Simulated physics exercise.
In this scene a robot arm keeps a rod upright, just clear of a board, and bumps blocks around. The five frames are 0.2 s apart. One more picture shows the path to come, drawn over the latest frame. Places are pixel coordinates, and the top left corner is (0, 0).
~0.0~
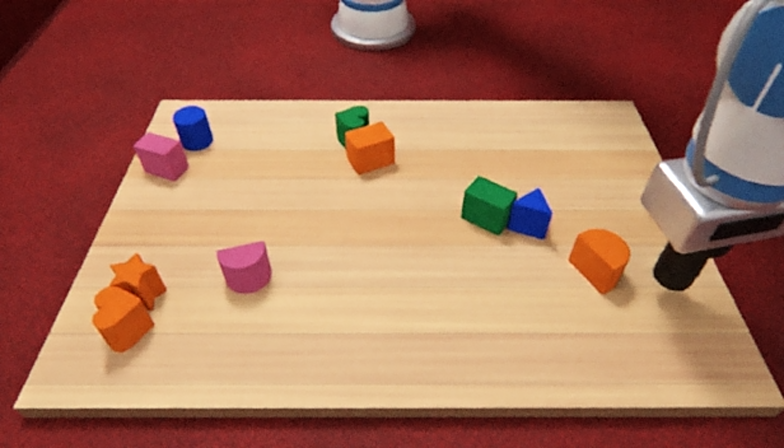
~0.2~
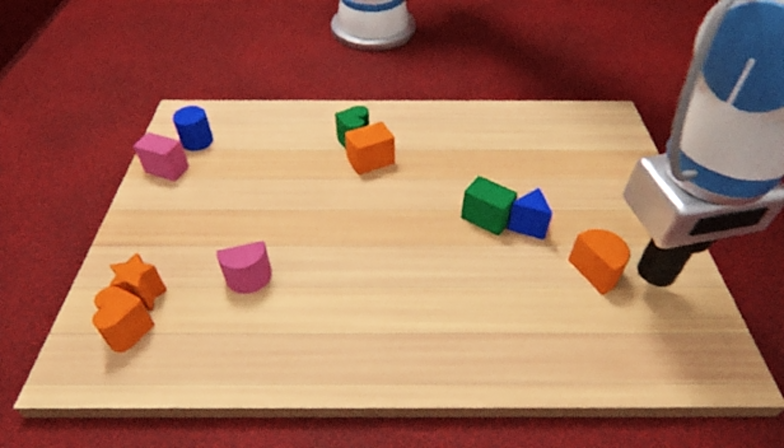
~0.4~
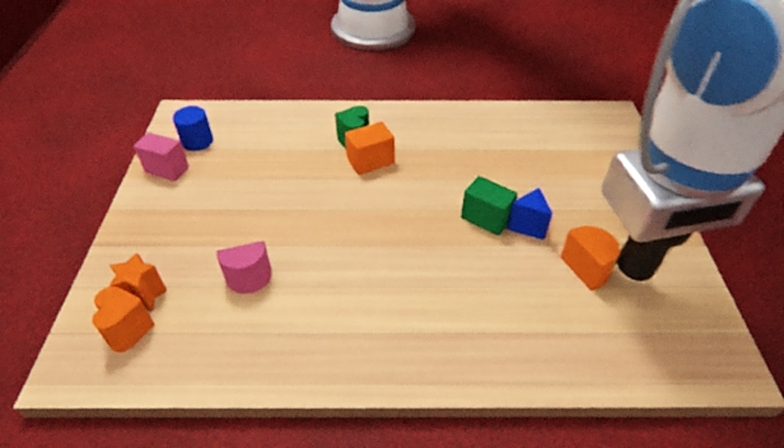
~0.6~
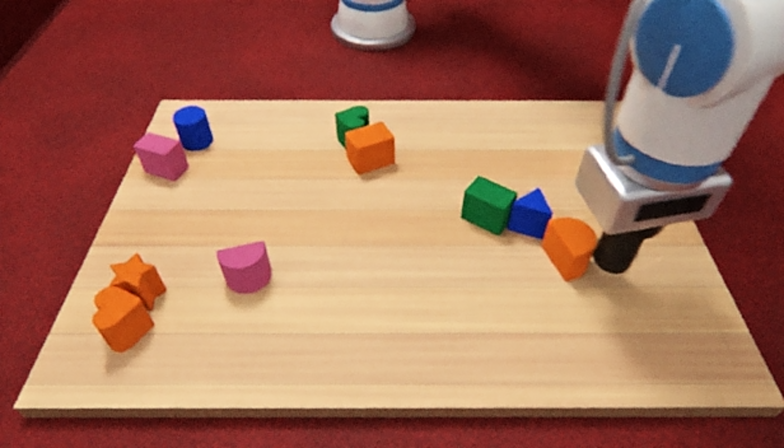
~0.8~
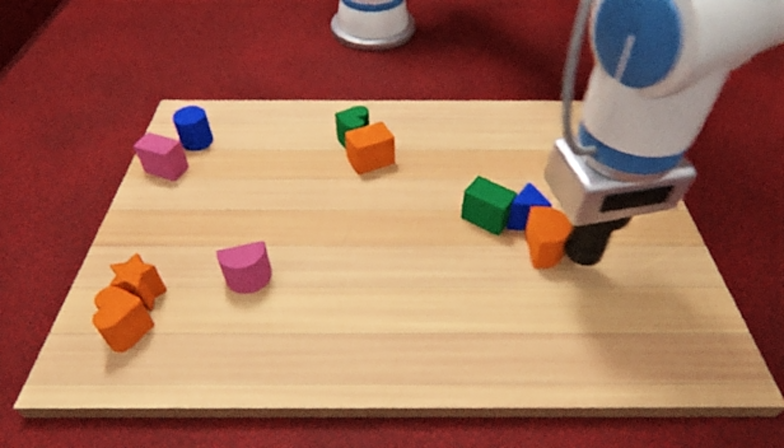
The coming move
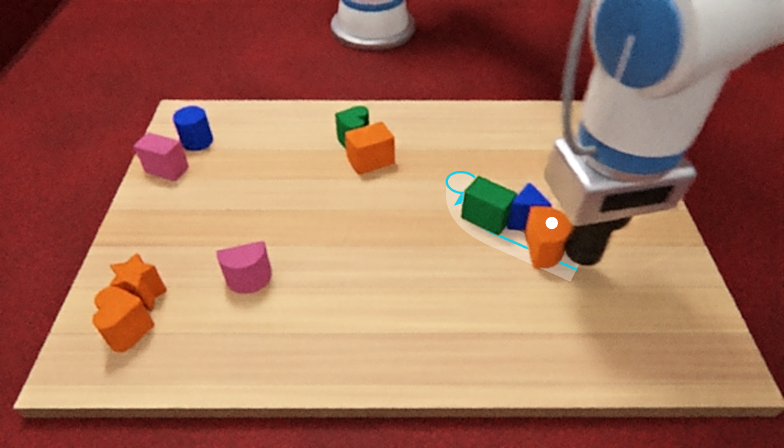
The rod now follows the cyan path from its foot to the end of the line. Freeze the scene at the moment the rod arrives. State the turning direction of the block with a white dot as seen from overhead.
Seen from above, its turn is clockwise.
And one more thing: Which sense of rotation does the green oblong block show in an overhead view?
Looking down on the board, it turns counter-clockwise.
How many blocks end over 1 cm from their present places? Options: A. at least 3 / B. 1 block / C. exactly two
The answer is A.
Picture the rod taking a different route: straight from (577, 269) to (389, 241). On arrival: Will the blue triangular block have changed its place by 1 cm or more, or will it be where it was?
It shifts.
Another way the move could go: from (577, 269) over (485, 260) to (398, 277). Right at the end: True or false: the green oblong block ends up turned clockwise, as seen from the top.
It is false.
The line goes from (577, 269) by way of (521, 245) and (472, 219) to (462, 182); the dot is on the orange half-round block.
The first path, step by step. One third of the way, rod (524, 228); green oblong block (471, 177), turned 55° anticlockwise; blue triangular block (528, 178), turned 40° clockwise; orange half-round block (505, 194), turned 40° clockwise.
Two thirds of the way, rod (475, 202); green oblong block (450, 152), turned 50° anticlockwise; blue triangular block (528, 177), turned 50° clockwise; orange half-round block (470, 168), turned 75° clockwise.
At the end, rod (464, 165); green heart block unmoved; green oblong block (430, 124), turned 70° anticlockwise; blue triangular block (528, 177), turned 50° clockwise; orange half-round block (455, 135), turned 55° clockwise.
